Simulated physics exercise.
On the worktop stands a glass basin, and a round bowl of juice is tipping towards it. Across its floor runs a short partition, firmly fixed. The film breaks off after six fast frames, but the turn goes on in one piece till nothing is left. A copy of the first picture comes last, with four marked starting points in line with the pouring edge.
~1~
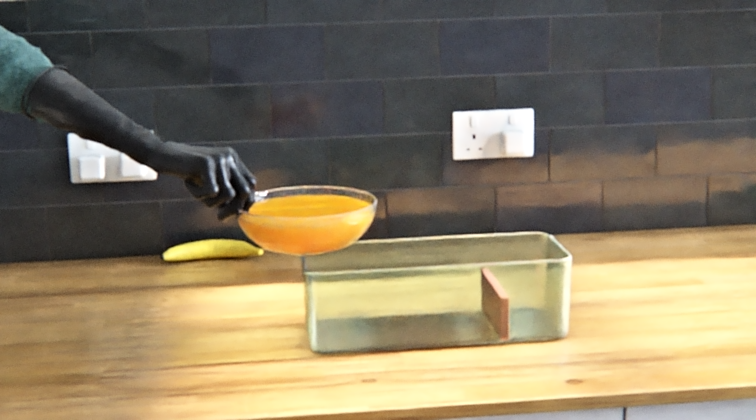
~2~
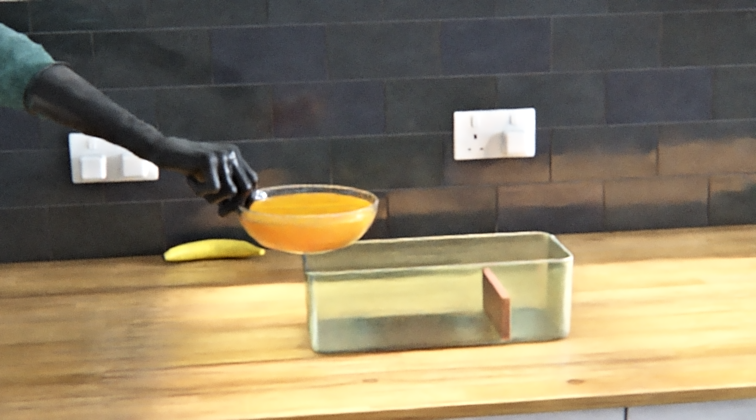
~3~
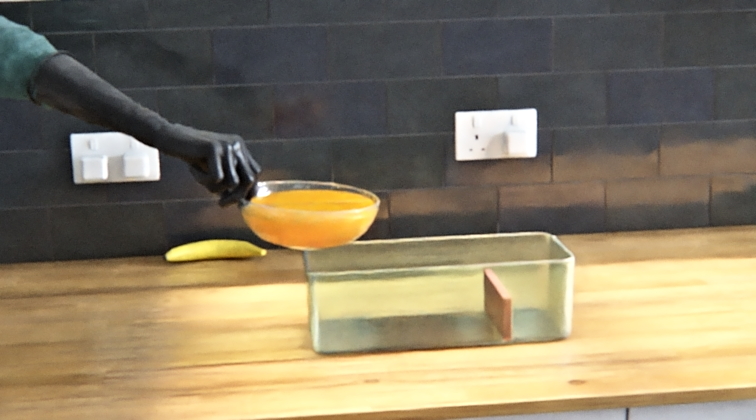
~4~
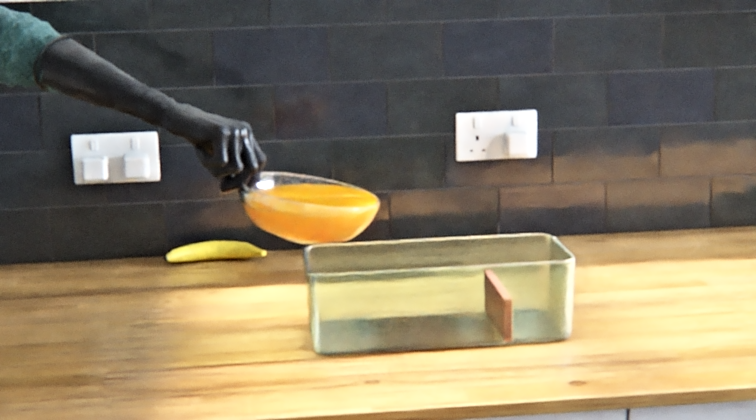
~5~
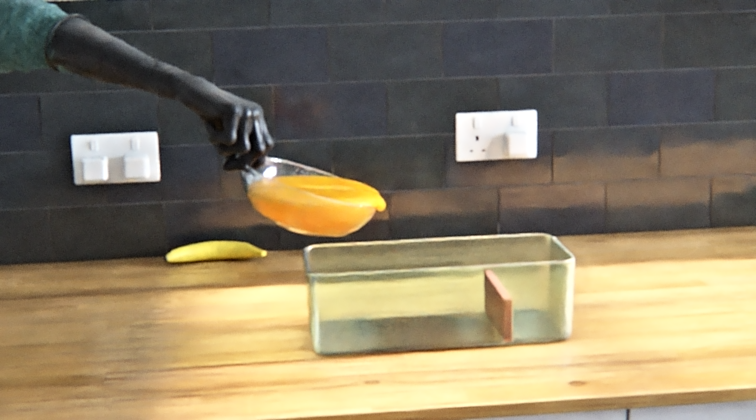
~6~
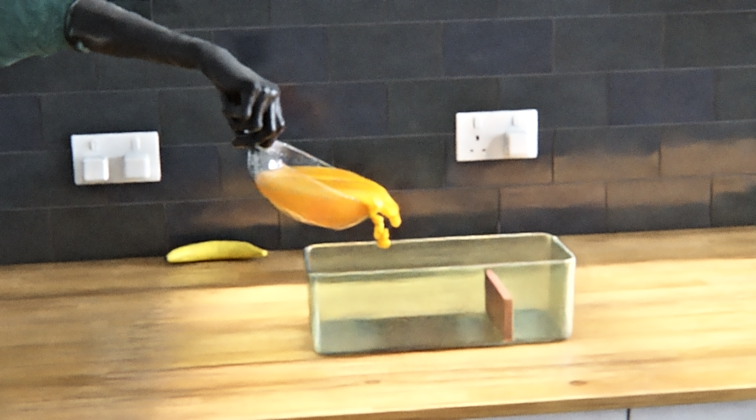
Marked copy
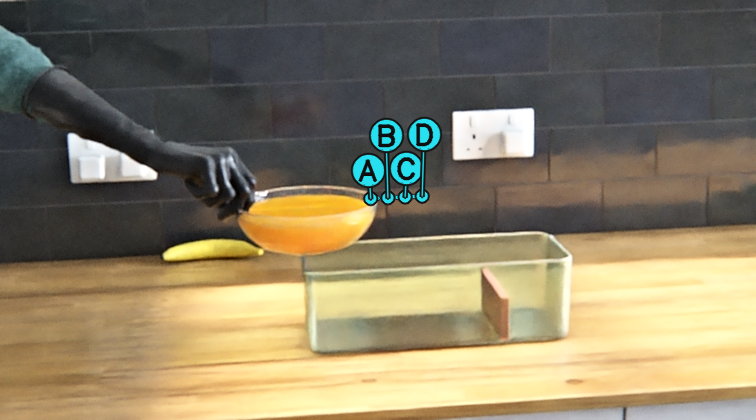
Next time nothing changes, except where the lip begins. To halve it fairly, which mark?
Go for D.
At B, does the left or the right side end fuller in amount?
The left one.
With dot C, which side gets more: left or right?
The left one.
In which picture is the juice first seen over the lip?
Picture 5.
In cyan, A at (370, 198); B at (387, 197); C at (405, 196); D at (422, 196).
With A, about 88 % ends left of the wall and 6 % right of it; 5 % is lost outside.
With B, about 85 % ends left of the wall and 2 % right of it; 13 % is lost outside.
With C, about 75 % ends left of the wall and 18 % right of it; 6 % is lost outside.
With D, about 45 % ends left of the wall and 49 % right of it; 6 % is lost outside.
